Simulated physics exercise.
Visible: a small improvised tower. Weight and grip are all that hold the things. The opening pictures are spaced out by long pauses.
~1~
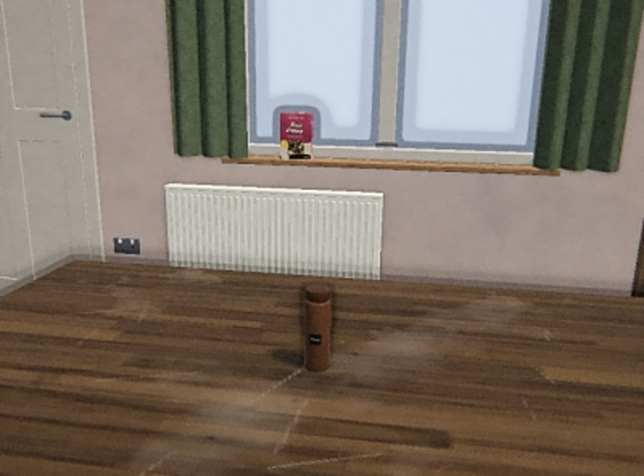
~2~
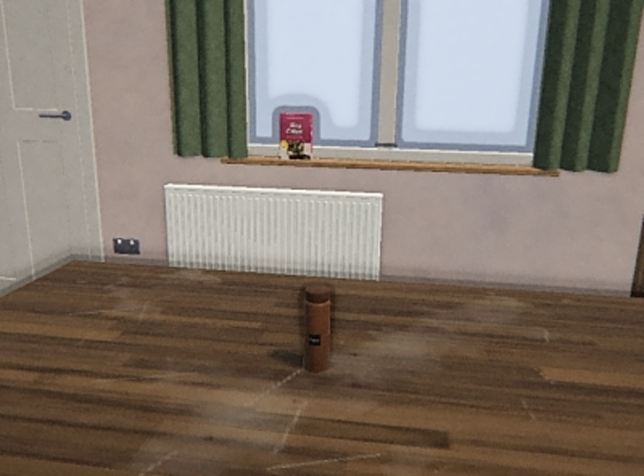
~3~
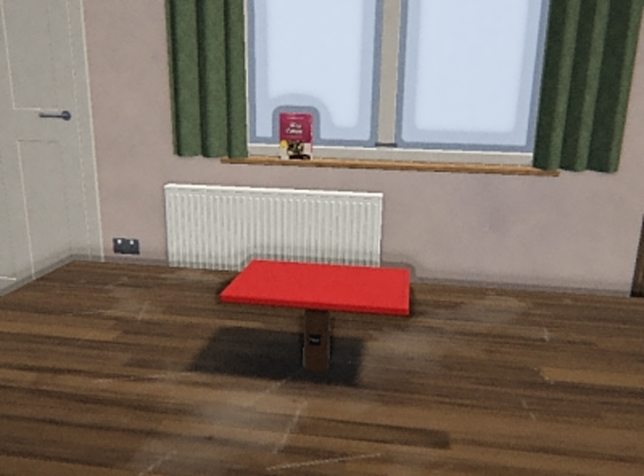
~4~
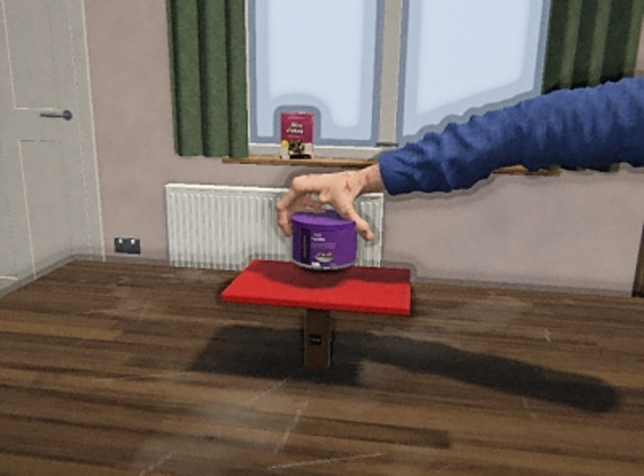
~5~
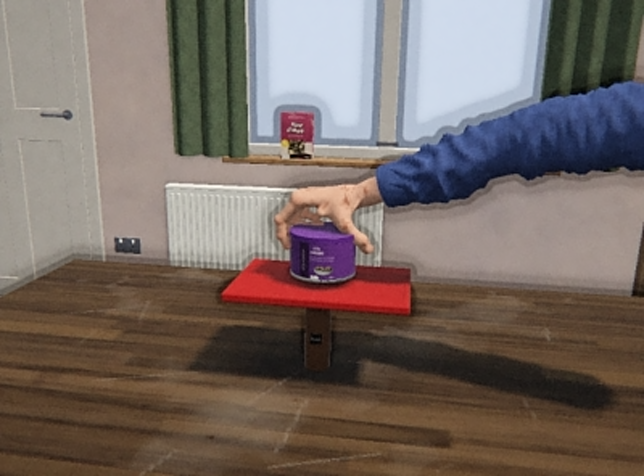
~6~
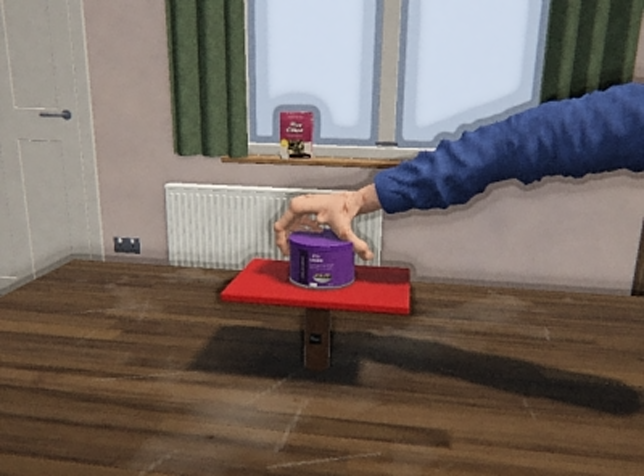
A flat red board appears on top of the brown shaker, which at first stands alone on a wooden surface before a radiator and window. A hand in a blue sleeve then reaches in from the right, lowers a purple tub onto the board, and keeps its fingers around the tub.
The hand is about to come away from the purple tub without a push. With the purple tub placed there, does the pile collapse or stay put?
It stays put.
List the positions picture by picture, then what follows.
The last thing is not in view yet; brown shaker (317, 328), in the first frame.
The last thing is not in view yet; brown shaker (317, 328), in the second frame.
The last thing is not in view yet; brown shaker (317, 328), in the third frame.
On its way; purple tub (325, 238); brown shaker (318, 328), in the fourth frame.
On its way; purple tub (323, 251); brown shaker (318, 327), in the fifth frame.
Set down, still held; purple tub (322, 258); brown shaker (317, 327), in the sixth frame.
Then, 0.20 s after the last picture, nothing has stirred.
Then, 0.40 s after the last picture, purple tub resting near (322, 259).
At rest, all 3 in place. Seen from the same camera at the end, purple tub near (322, 259). The stack holds.
